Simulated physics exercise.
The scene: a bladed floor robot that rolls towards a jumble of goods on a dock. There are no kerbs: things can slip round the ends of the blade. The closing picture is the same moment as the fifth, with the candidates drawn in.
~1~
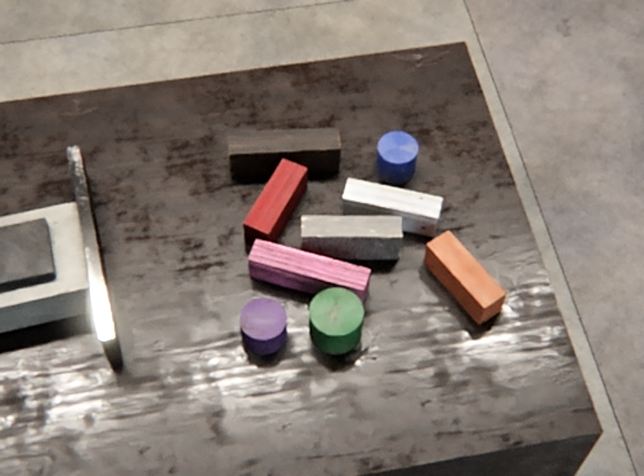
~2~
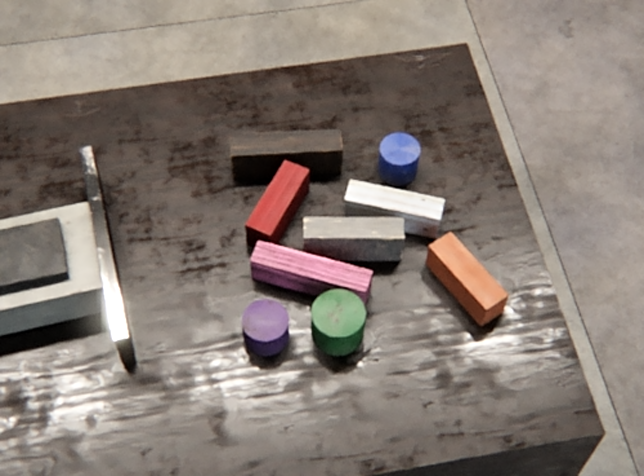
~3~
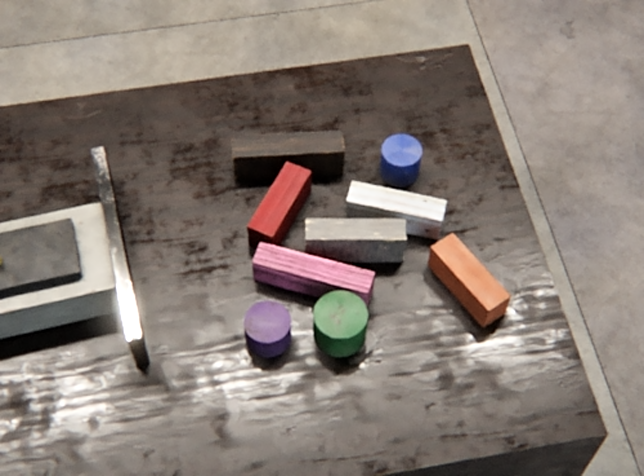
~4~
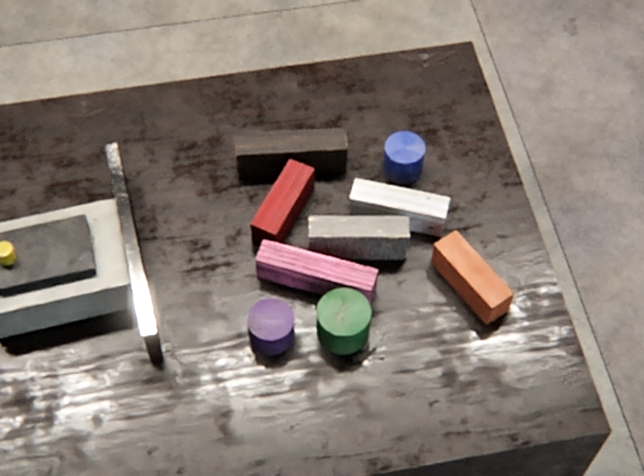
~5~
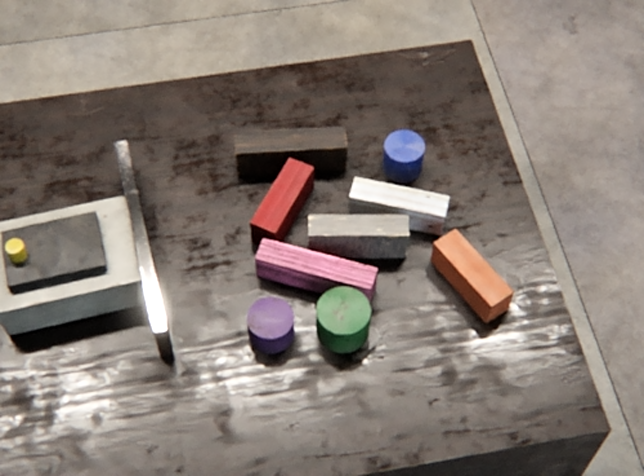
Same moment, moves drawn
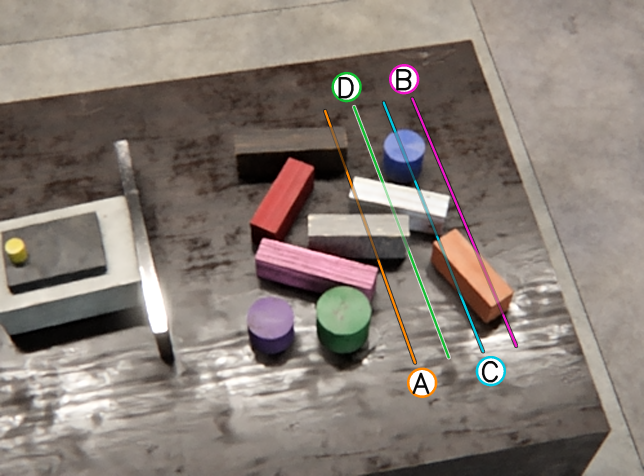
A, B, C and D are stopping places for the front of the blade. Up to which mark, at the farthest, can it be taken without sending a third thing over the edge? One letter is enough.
Line B.
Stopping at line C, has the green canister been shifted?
Yes.
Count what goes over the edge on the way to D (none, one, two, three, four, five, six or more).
The count is none.
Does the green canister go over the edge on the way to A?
No.
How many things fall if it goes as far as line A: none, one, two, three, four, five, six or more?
In all, none.
On the copy, A at (366, 227); B at (460, 212); C at (429, 217); D at (398, 222).
On B. First, robot (182, 230); black bar (300, 150); green canister (363, 318).
Then, robot (300, 212); orange bar (517, 291); white stick (448, 206).
Finally, robot (389, 199); white stick (530, 197); orange bar (564, 300); none fallen.
By contrast, A is within the limit but short; C is within the limit but short; D is within the limit but short.
